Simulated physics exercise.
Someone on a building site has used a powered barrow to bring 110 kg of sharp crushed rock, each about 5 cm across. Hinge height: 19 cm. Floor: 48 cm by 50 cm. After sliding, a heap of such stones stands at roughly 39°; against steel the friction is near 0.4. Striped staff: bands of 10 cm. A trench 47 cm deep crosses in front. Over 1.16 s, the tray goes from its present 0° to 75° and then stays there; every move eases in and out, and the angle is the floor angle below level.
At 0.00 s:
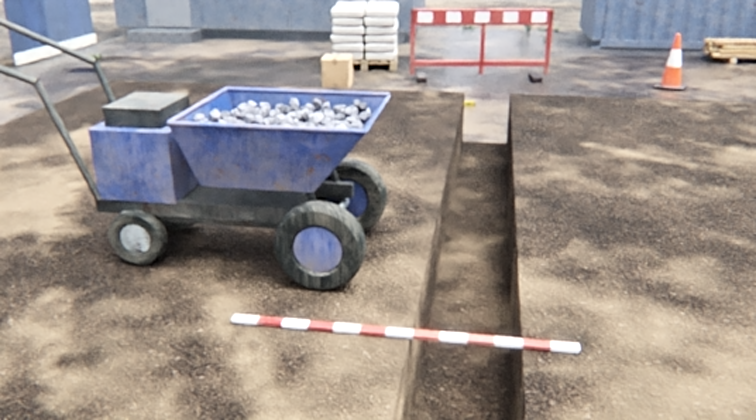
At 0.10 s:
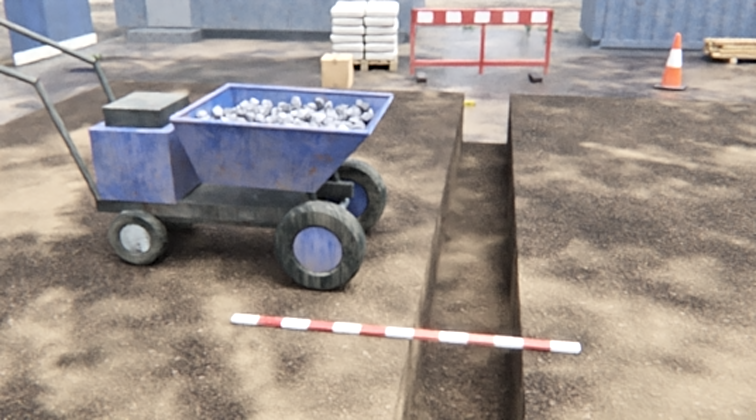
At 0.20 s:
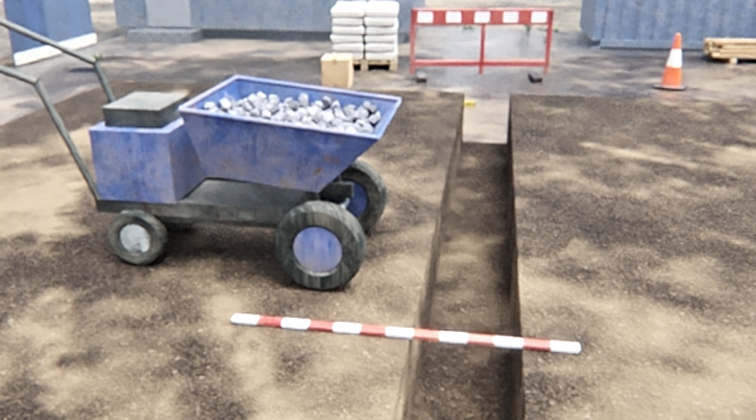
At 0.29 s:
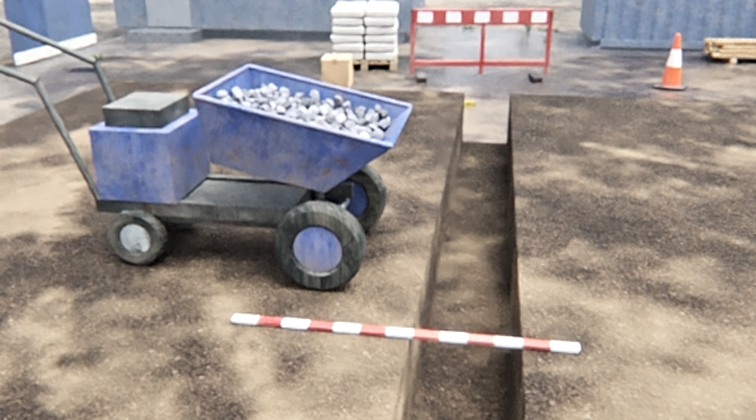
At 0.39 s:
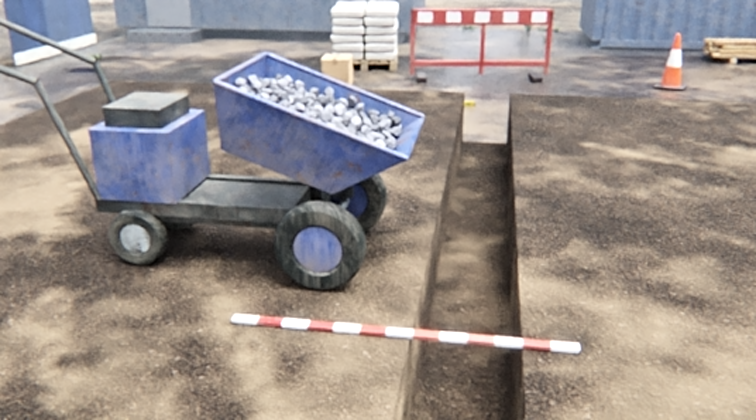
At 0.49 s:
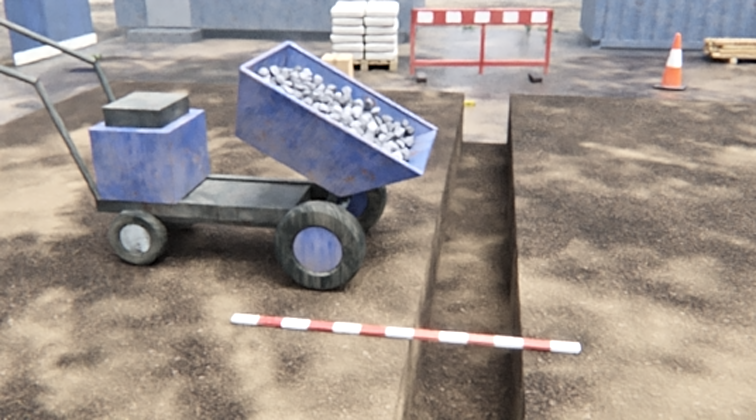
To begin with, a blue powered barrow loaded with grey stones stands level on dark ground, left of a narrow trench with a red-and-white striped staff lying across it. Then the tray's rear rises, gently at first and then further, until it slopes steeply down to the right, still full of stones.
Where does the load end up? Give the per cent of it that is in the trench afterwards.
Some 96 per cent of it.
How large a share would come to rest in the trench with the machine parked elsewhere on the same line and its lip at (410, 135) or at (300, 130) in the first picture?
I'd expect some 55 per cent, then some 80.
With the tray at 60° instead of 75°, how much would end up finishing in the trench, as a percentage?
In that case near 40 per cent.
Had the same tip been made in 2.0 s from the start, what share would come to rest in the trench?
Close to 100 percent, then.
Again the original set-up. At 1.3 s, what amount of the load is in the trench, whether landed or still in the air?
Some 35 per cent.
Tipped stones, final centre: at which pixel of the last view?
The stones end up centred near (482, 343).
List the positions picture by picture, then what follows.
In the first frame, the tray is at 0°, its lip at (365, 132); the top of the load is at (324, 109).
The second frame shows lip at (369, 134), floor tilted 2°, highest stones at (304, 109); the stones move at 0.2 m/s on average.
The third frame shows lip at (378, 138), floor tilted 6°, highest stones at (256, 106); the stones move at 0.4 m/s on average.
The fourth frame shows lip at (391, 147), floor tilted 12°, highest stones at (254, 96); the stones move at 0.6 m/s on average.
In the fifth frame, the tray is at 20°, its lip at (407, 159); the top of the load is at (267, 85); the stones move at 0.7 m/s on average.
The sixth frame shows lip at (422, 175), floor tilted 29°, highest stones at (287, 75); the stones move at 0.8 m/s on average.
After 0.9 s the floor is at 63°; 100 % in the tray; the foremost stones are at (454, 212).
After 1.3 s the floor is at 75°; 65 % in the tray, 34 % in the trench, 1 % past the trench; the foremost stones are at (529, 279).
After 1.6 s the floor is at 75°; 27 % in the tray, 69 % in the trench, 4 % past the trench; the foremost stones are at (585, 280).
After 3.6 s the floor is at 75°; 0 % in the tray, 96 % in the trench, 4 % past the trench; the foremost stones are at (592, 281).
